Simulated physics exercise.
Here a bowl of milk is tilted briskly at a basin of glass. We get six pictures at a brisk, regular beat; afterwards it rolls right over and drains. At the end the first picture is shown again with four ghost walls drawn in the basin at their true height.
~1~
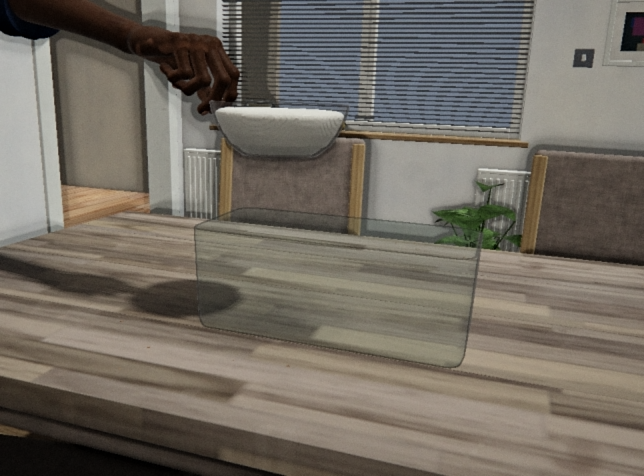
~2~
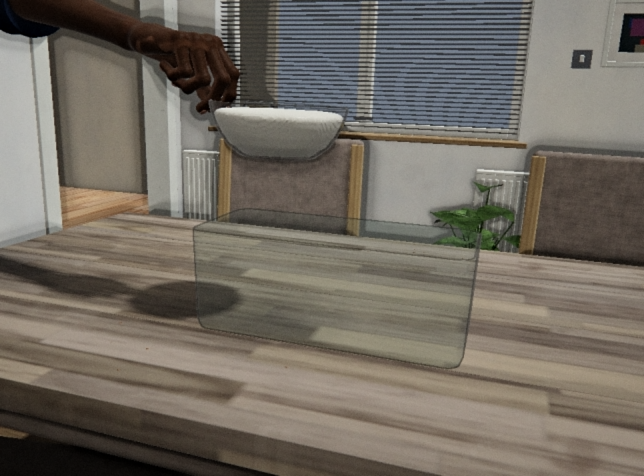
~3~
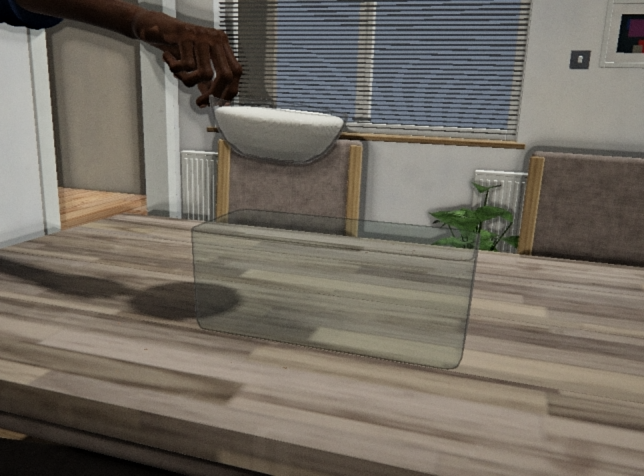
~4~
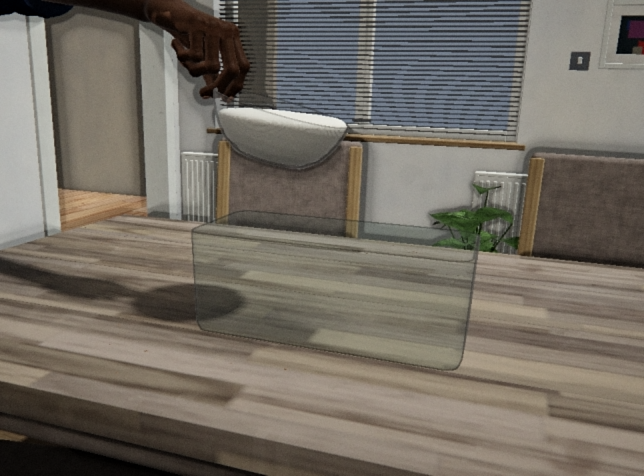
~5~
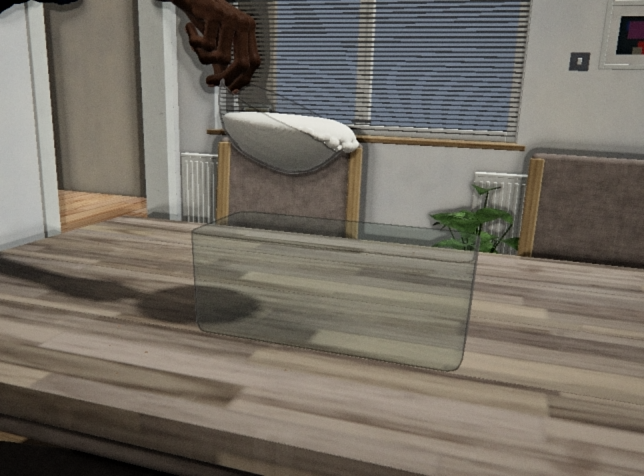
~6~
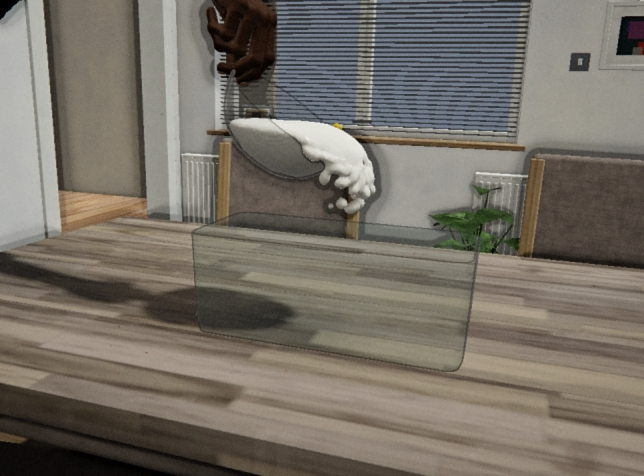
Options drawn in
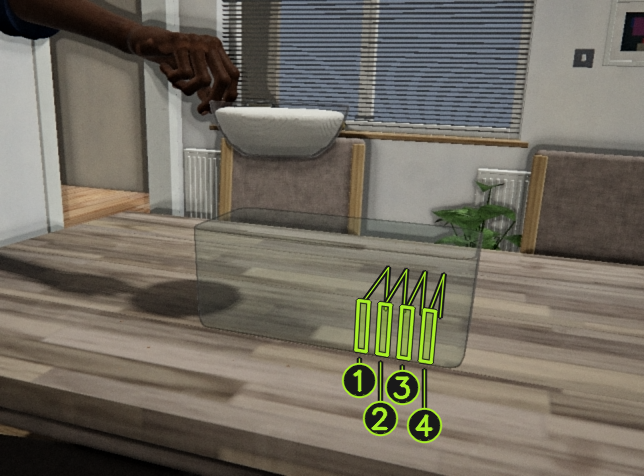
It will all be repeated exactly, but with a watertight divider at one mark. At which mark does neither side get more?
1 is best.
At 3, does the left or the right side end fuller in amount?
The left one.
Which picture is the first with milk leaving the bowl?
Picture 4.
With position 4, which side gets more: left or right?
The left side.
On the marked copy, 1 at (359, 358); 2 at (380, 362); 3 at (402, 365); 4 at (424, 369).
With 1, about 47 % ends left of the wall and 52 % right of it.
With 2, about 75 % ends left of the wall and 22 % right of it; 3 % is lost outside.
With 3, about 97 % ends left of the wall and 2 % right of it.
With 4, about 96 % ends left of the wall and 3 % right of it.
